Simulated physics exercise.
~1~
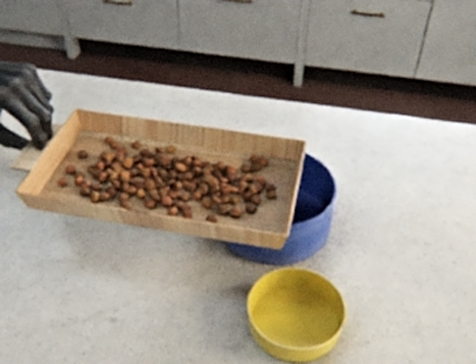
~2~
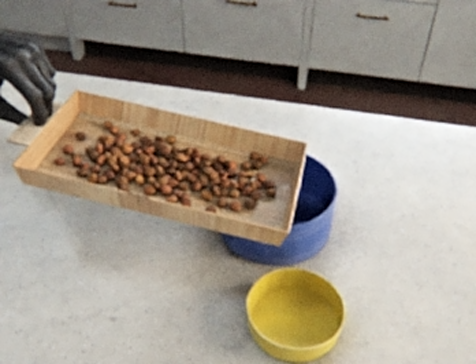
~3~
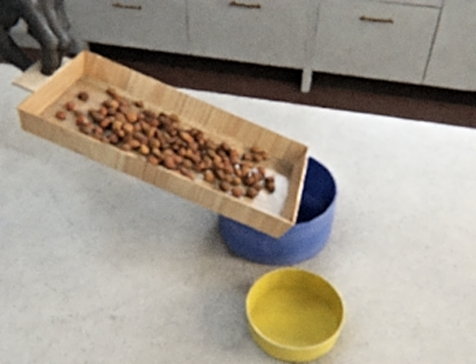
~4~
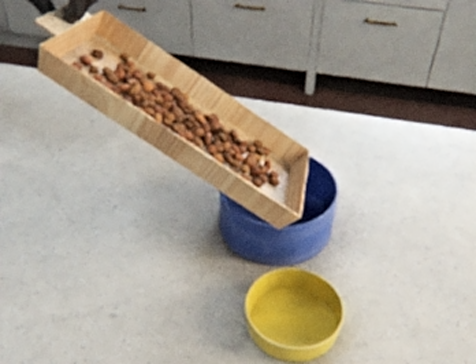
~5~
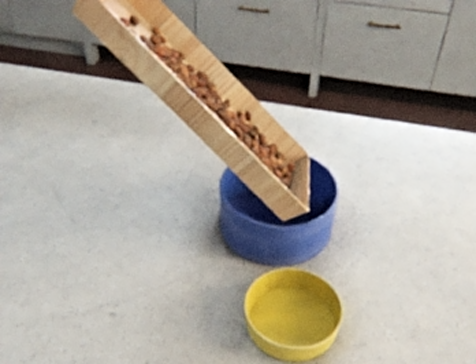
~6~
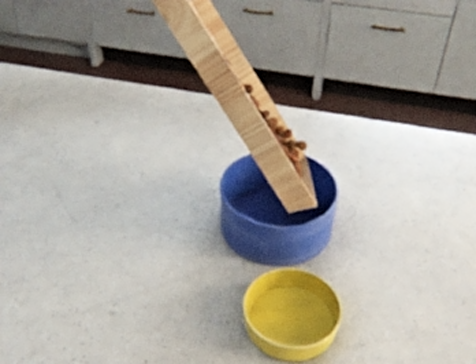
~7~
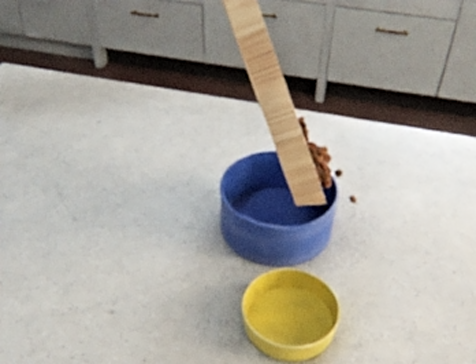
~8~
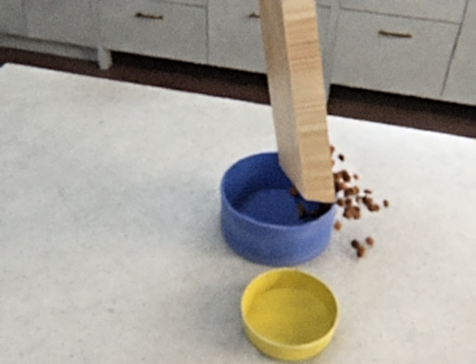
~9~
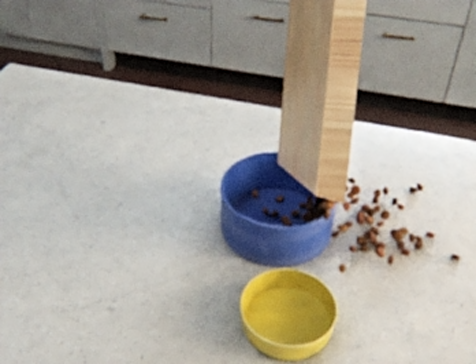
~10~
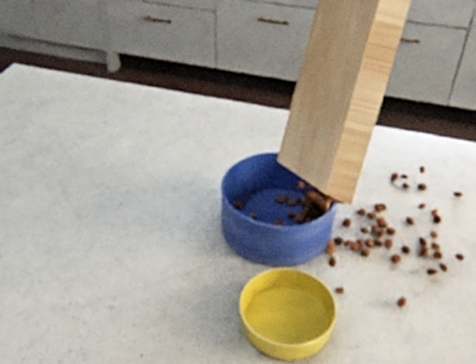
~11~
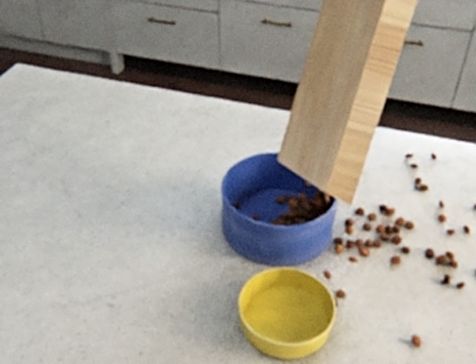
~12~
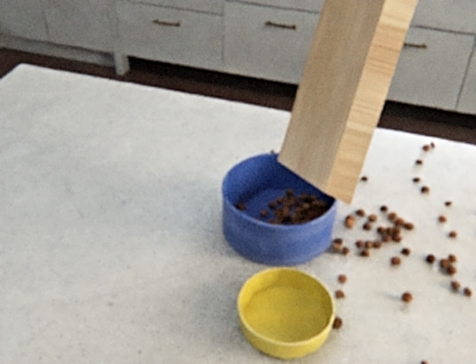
A shallow wooden tray of brown kibble, held at first by a dark hand, tipped steadily over a blue pot until the pieces poured out; most landed in the pot, but many scattered across the pale table to the right, leaving the yellow dish empty.
